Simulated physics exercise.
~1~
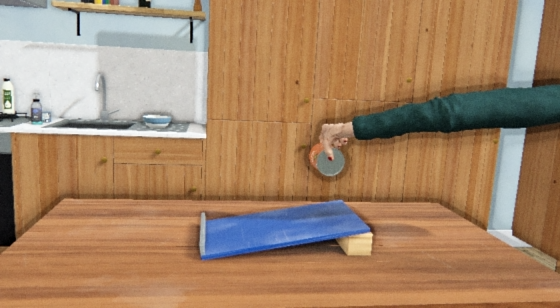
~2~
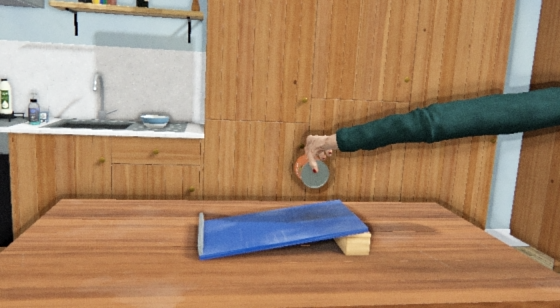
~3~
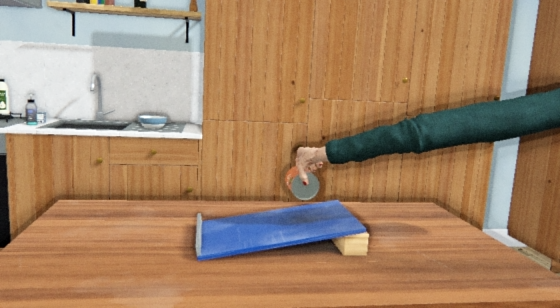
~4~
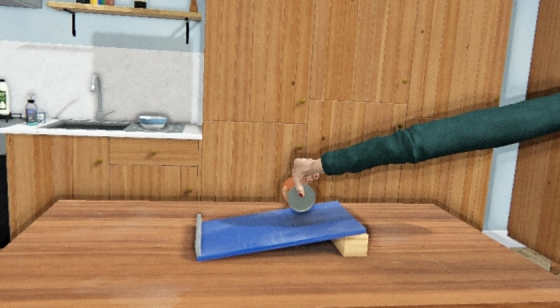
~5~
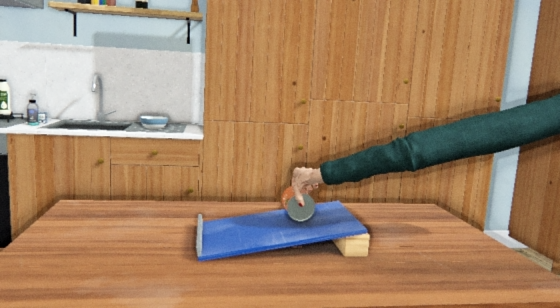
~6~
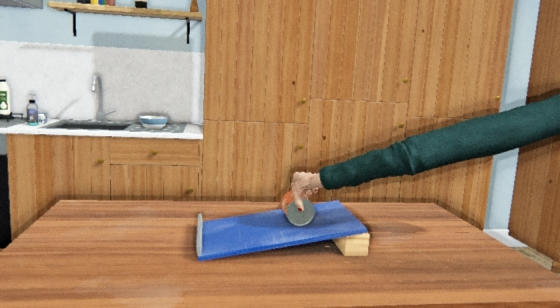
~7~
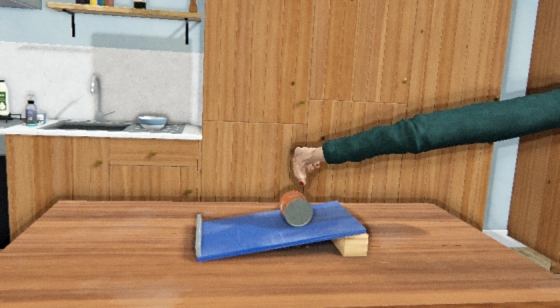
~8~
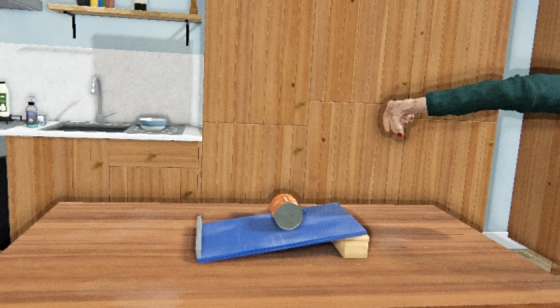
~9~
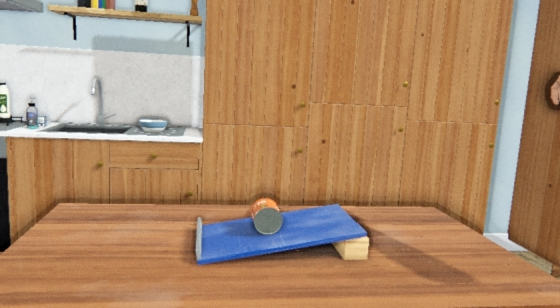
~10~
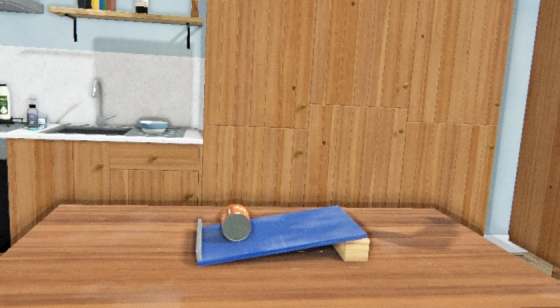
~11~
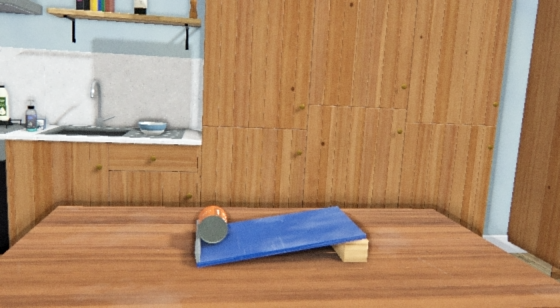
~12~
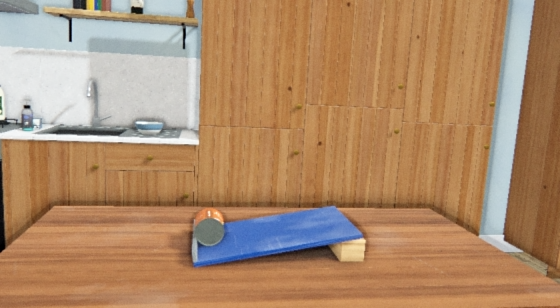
A hand sets an orange tin on a sloping blue board, and it rolls down left.
